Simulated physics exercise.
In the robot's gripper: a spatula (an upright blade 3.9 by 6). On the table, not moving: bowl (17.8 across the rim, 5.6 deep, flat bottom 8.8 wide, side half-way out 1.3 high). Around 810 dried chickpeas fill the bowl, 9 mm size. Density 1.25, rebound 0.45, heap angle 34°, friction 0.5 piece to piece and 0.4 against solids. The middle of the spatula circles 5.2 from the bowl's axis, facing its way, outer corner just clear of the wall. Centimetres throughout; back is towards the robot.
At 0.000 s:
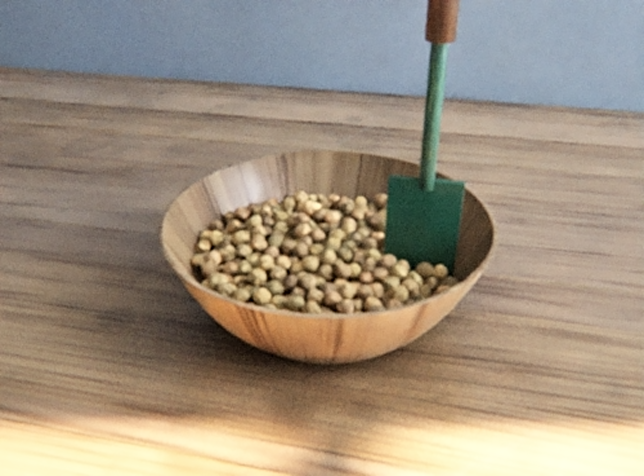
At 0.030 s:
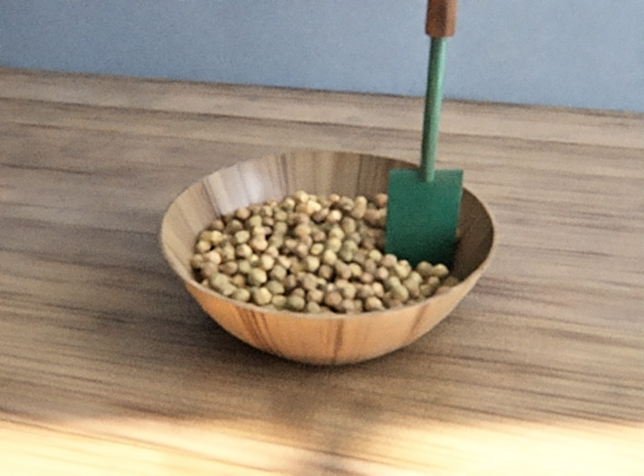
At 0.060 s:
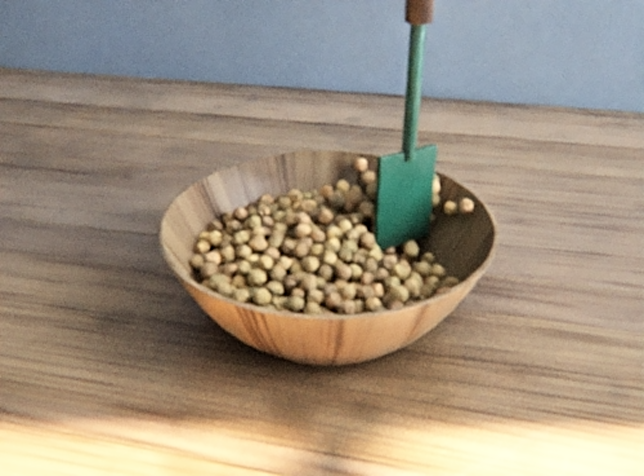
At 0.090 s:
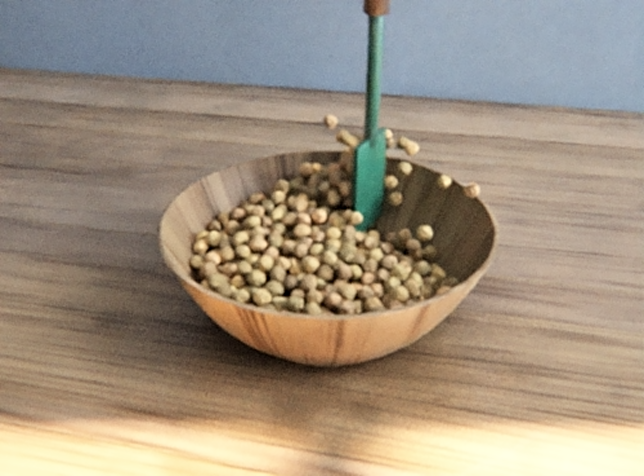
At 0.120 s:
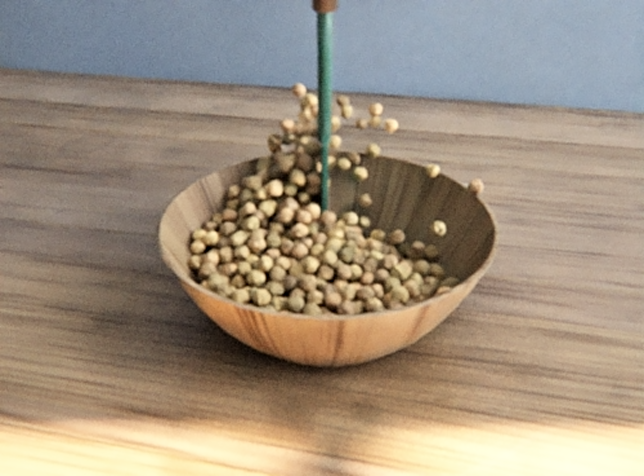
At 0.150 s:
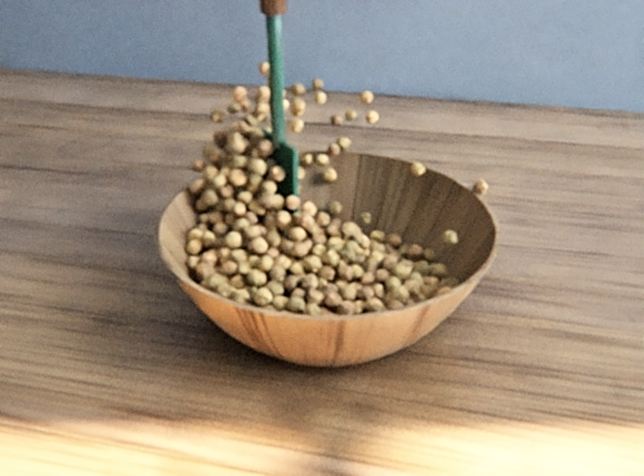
A green spatula with a brown handle stands in a wooden bowl of dried chickpeas, then sweeps from the right around the back to the left, pushing the chickpeas into a leftward heap and flinging some above the rim.
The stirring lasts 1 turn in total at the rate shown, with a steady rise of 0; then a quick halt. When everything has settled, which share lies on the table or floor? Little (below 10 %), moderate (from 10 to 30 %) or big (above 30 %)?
Share on the table or floor: Big (above 30 %).
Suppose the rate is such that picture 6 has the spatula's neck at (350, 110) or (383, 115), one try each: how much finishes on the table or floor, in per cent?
About 30 and 20 per cent.
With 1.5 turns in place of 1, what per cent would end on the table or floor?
Then about 50 per cent.
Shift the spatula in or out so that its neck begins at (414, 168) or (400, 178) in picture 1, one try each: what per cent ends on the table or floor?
About 45 and 40 per cent.
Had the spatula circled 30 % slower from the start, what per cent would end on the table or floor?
It would be near 25 per cent.
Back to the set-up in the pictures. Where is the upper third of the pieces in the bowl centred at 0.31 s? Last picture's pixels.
At about (397, 275).
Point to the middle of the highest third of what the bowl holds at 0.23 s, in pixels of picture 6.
Near (260, 275).
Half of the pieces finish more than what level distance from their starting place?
About 7 cm.
By 0.23 s, 217° round, highest piece 12 above the table; 702 in the bowl, 6 on the table or floor, 98 in flight or on the tool.
By 0.31 s, 298° round, highest piece 12 above the table; 617 in the bowl, 52 on the table or floor, 137 in flight or on the tool.
By 0.54 s, 0° round, highest piece 6 above the table; 506 in the bowl, 296 on the table or floor, 4 in flight or on the tool.
By 1.24 s, 0° round, highest piece 5 above the table; 506 in the bowl, 300 on the table or floor.
Final count, 506 in the bowl, 300 on the table or floor. That is 37 % on the table or floor.
